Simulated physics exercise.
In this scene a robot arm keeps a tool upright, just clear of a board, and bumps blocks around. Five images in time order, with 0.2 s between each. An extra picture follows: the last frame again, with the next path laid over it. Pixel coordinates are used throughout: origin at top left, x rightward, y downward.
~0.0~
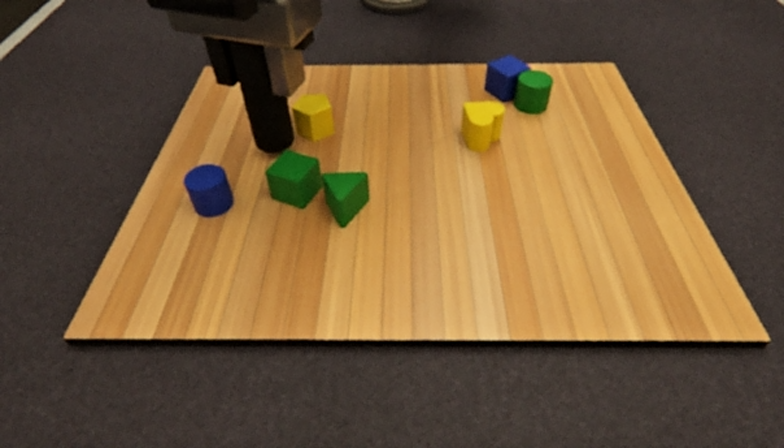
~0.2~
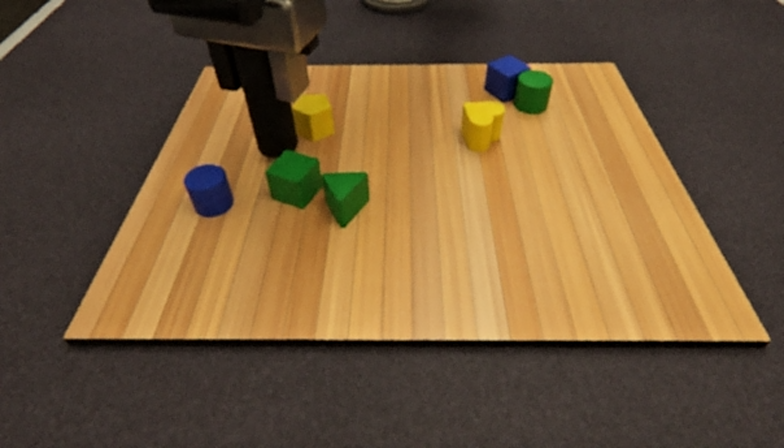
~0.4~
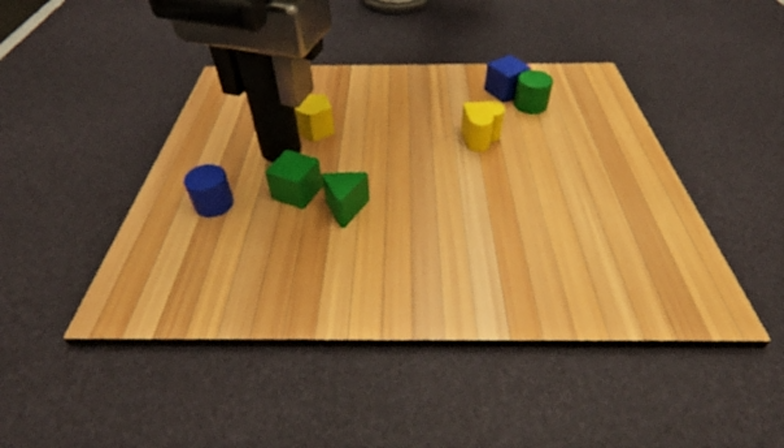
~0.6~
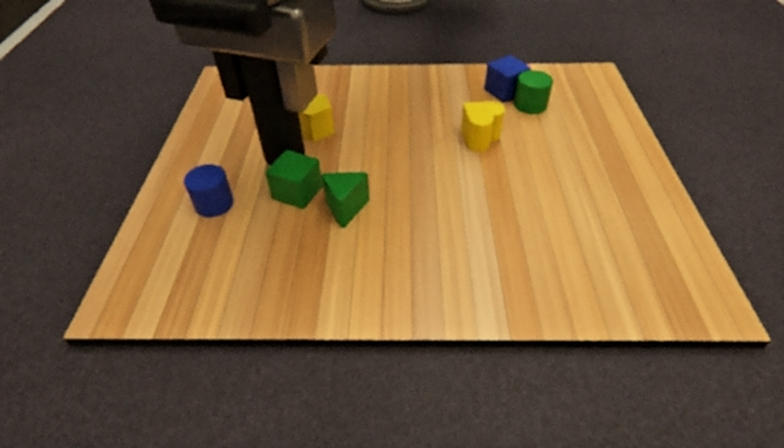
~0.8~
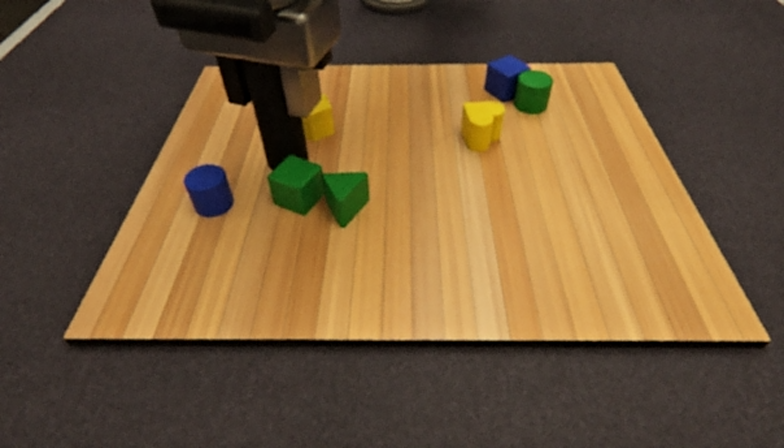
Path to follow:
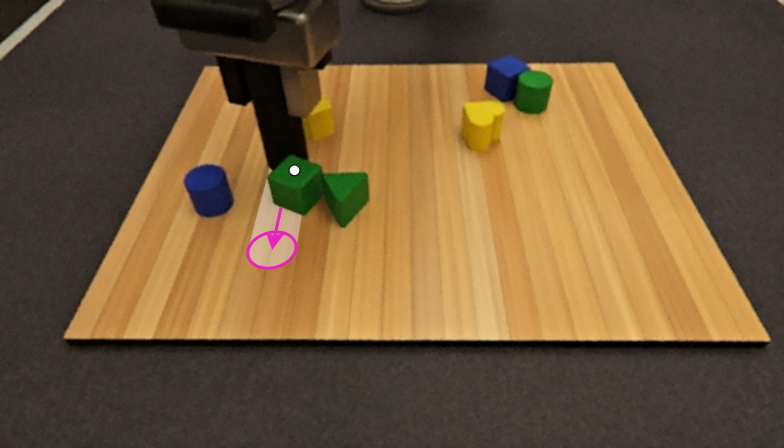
A black robotic arm edging slowly toward the viewer among coloured blocks on a wooden board, then slightly nudging a green cube.
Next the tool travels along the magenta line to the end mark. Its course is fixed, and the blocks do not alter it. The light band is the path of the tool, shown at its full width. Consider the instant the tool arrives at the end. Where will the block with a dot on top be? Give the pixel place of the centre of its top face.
Near (314, 211).
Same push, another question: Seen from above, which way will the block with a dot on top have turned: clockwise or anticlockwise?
From overhead, anticlockwise.
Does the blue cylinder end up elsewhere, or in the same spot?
Left where it is.
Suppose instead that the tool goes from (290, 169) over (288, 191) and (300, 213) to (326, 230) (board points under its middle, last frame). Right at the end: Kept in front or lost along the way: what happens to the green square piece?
Carried ahead at the end.
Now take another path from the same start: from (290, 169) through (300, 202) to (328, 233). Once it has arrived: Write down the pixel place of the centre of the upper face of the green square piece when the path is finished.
I expect it at (316, 244).
The line goes in a line from (290, 169) to (272, 249); the dot is on the green square piece.
What follows on the original path. One third of the way, tool at (283, 187); green square piece at (304, 192), turned 35° anticlockwise; green triangle at (349, 184).
Two thirds of the way, tool at (276, 214); green square piece at (311, 205), turned 90° anticlockwise; green triangle at (349, 184).
At the end, tool at (270, 243); blue cylinder unmoved; green square piece at (314, 211), turned 115° anticlockwise; green triangle at (349, 184).
